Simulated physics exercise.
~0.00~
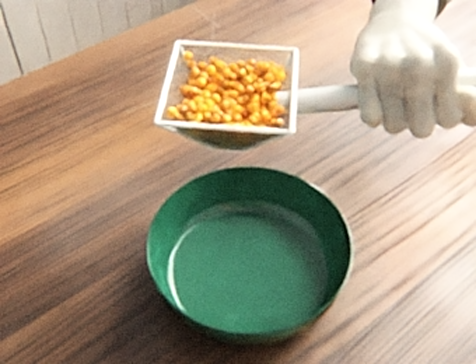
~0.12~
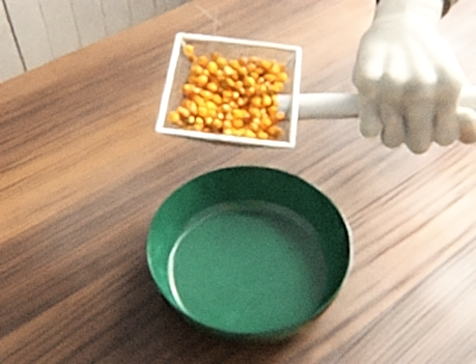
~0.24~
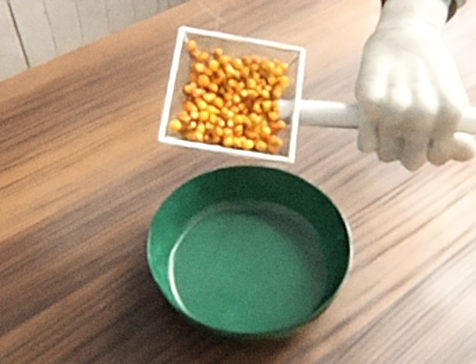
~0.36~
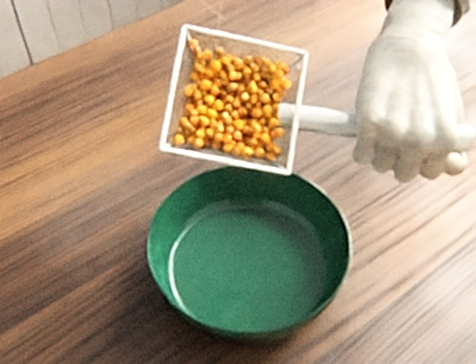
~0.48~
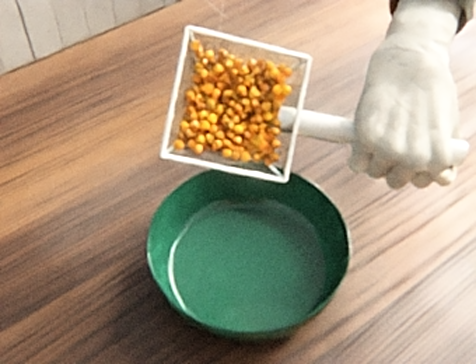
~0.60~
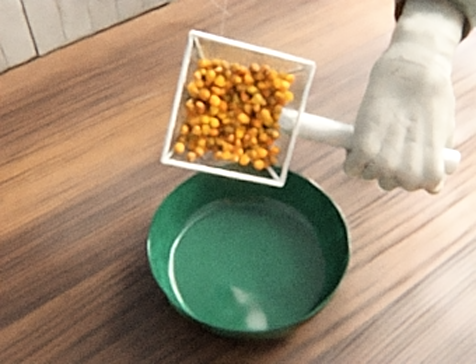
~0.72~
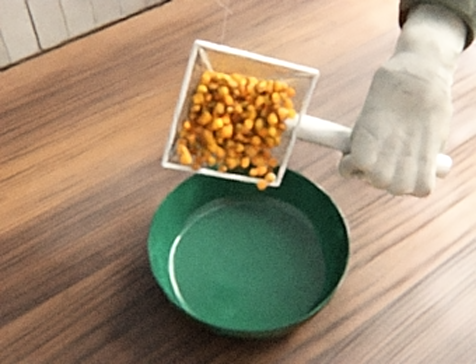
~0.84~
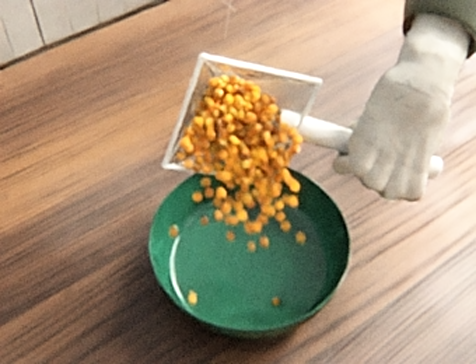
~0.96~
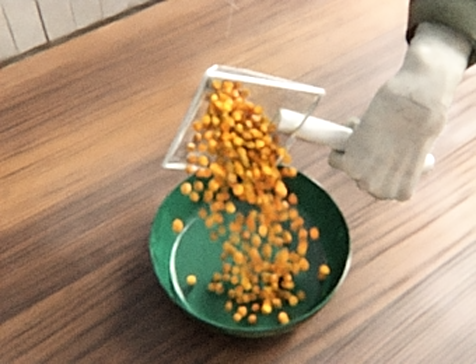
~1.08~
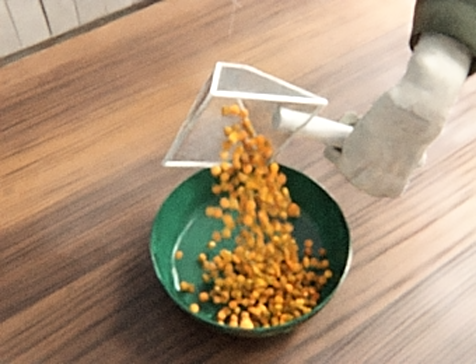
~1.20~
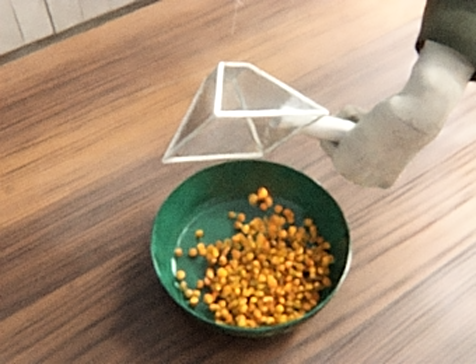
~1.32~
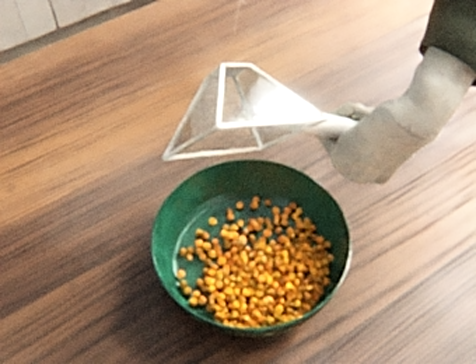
On a striped wooden tabletop, a white hand held a clear, square scoop of orange-yellow corn kernels above a round green pan and slowly tipped it until they tumbled down in a stream, leaving the scoop empty and the kernels heaped in the pan.
